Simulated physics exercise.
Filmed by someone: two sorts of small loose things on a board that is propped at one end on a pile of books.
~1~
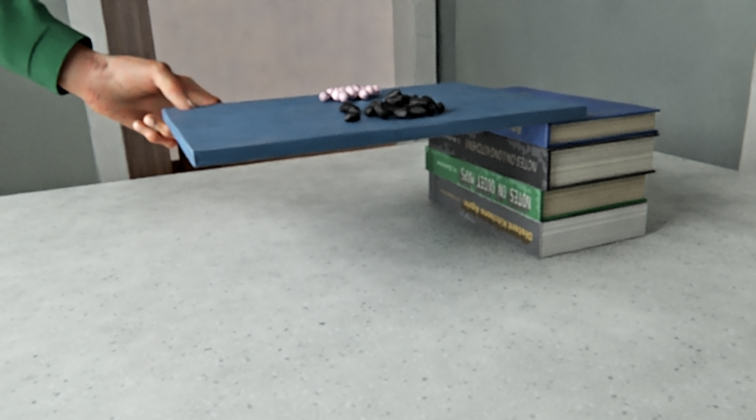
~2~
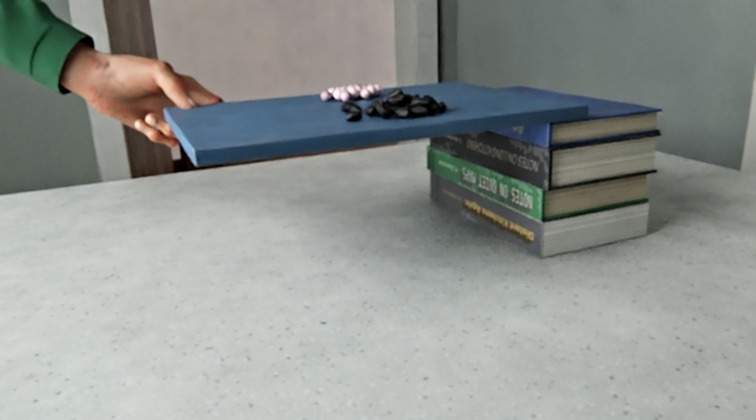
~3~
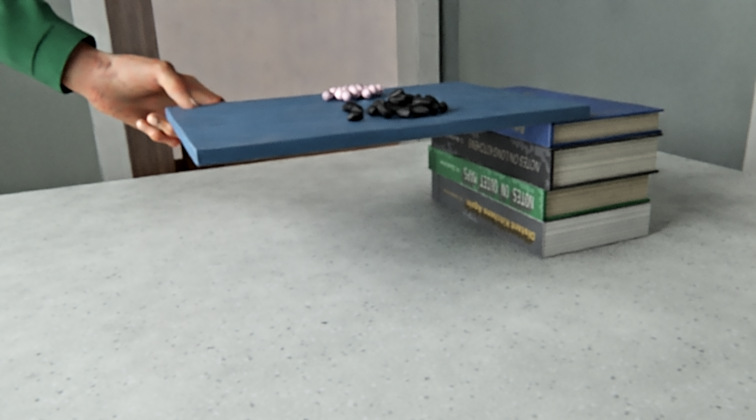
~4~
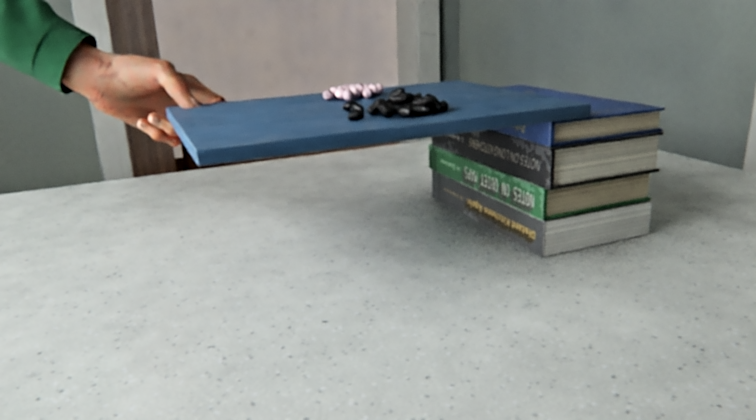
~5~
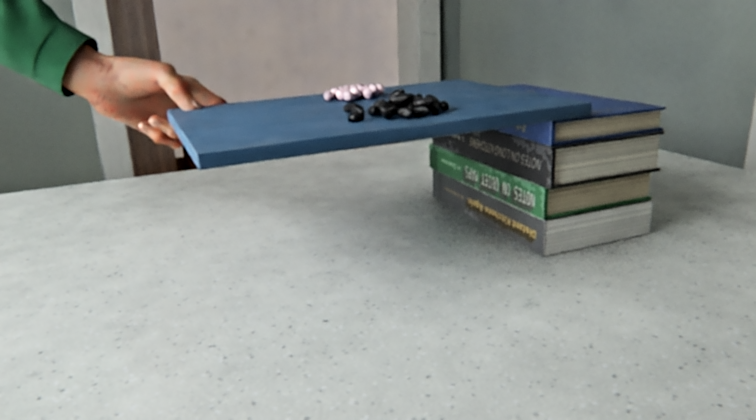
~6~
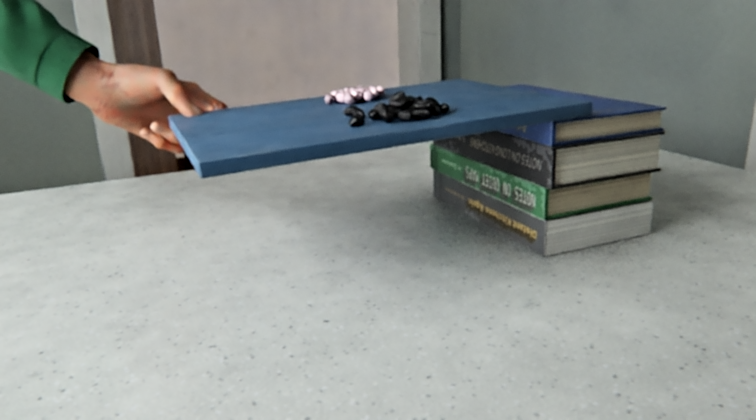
On a pale speckled tabletop, a hand held one end of a blue board propped on a stack of books, then lowered that end very slightly while the black beans and pinkish pearls stayed put.
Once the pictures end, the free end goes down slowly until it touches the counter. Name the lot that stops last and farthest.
Background group.
Then, 0.63 s past the last view, board sloping at 15°; front lot all still on the board; back lot all still on the board.
Then, 1.18 s past the last view, board sloping at 25°; front lot all still on the board; back lot mostly up to a board's length out.
Then, 1.65 s past the last view, board resting at 25°; front lot mostly at the foot of the board; back lot mostly one to two board lengths out, a small part gone off the counter.
Finally, board resting at 25°; front lot mostly at the foot of the board; back lot mostly more than two board lengths out, most gone off the counter; the back lot has gone farther.
